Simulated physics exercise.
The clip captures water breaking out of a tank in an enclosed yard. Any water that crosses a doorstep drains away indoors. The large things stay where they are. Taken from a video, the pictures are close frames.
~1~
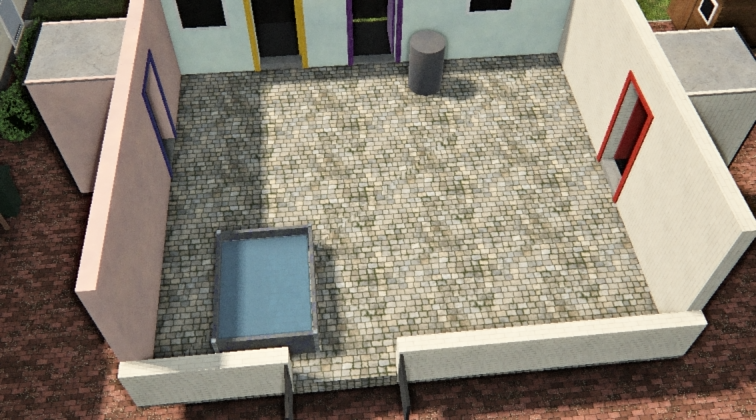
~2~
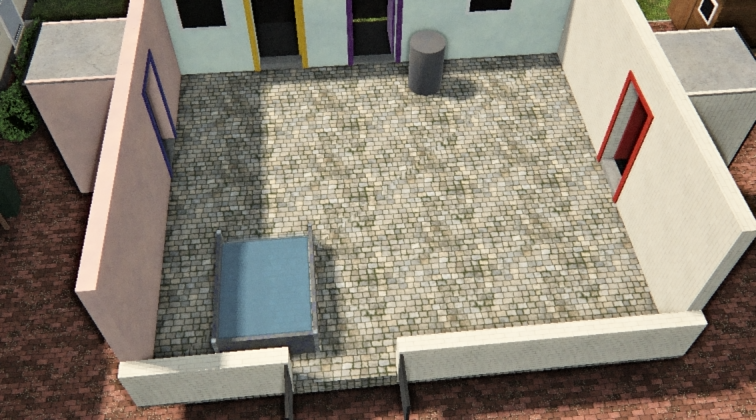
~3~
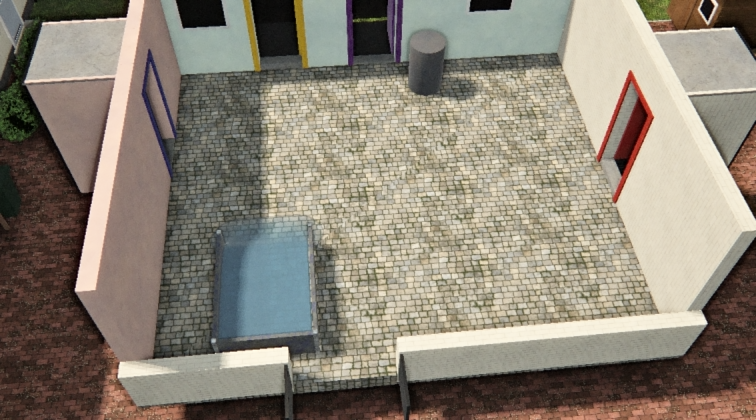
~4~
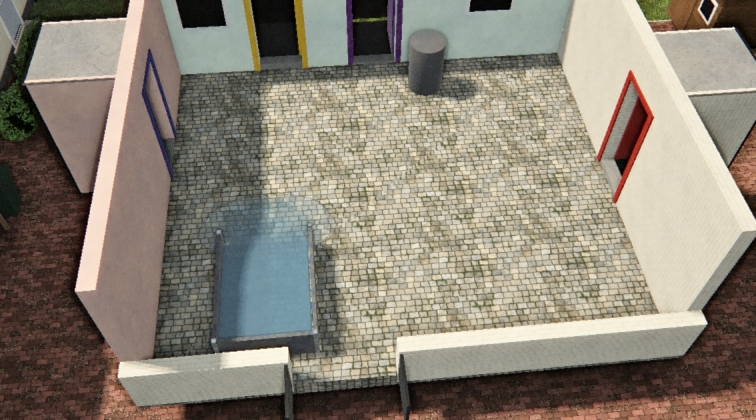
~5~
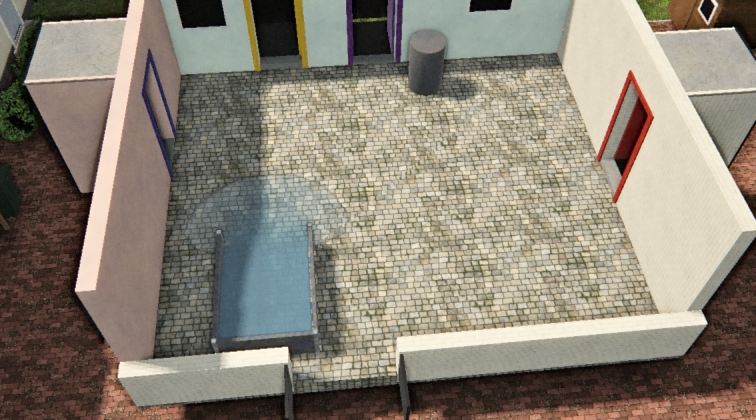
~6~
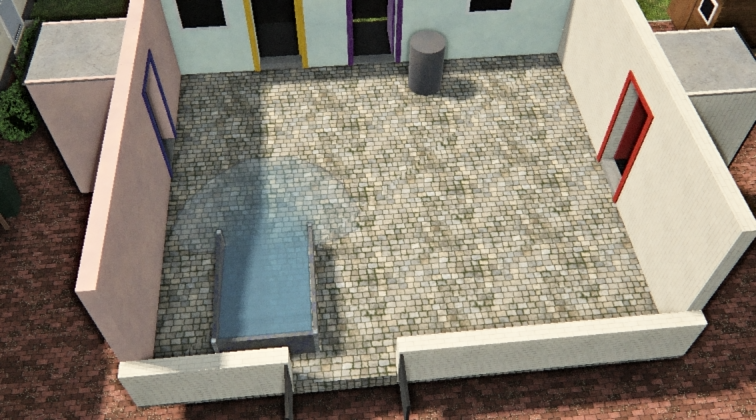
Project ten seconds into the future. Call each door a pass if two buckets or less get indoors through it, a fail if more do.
Yellow door: Pass, blue door: Fail, purple door: Fail, red door: Pass.
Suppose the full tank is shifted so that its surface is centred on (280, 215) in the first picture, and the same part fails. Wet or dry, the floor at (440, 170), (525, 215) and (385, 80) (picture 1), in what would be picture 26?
Points in order: Not reached; not reached; inundated.
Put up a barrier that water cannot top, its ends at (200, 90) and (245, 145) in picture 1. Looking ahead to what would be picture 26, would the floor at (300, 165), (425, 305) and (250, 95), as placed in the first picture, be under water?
Taking the points in order, they are inundated, high and dry and inundated.
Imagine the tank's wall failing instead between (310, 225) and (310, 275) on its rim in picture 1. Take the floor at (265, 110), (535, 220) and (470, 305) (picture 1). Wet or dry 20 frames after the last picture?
Untouched, submerged, submerged.
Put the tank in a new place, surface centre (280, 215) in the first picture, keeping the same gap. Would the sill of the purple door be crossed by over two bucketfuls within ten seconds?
Briefly, purple crosses the line.
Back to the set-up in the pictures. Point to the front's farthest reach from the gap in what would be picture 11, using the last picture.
Front's tip: Near (294, 94).
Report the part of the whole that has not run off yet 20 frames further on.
98 in a hundred.
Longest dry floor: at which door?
It's the red-painted one.
A moment on, water covers 20 % of the floor; the yellow door not reached, the blue door not reached, the purple door not reached, the red door not reached.
Next, water covers 35 % of the floor; the yellow door wet at the sill, nothing in, the blue door under two buckets in, the purple door not reached, the red door not reached.
Then, water covers 40 % of the floor; the yellow door wet at the sill, nothing in, the blue door over two buckets in, the purple door under two buckets in, the red door not reached.
Later, water covers 45 % of the floor; the yellow door wet at the sill, nothing in, the blue door over two buckets in, the purple door over two buckets in, the red door not reached.
In the end, water covers 80 % of the floor; the yellow door wet at the sill, nothing in, the blue door over two buckets in, the purple door over two buckets in, the red door wet at the sill, nothing in.
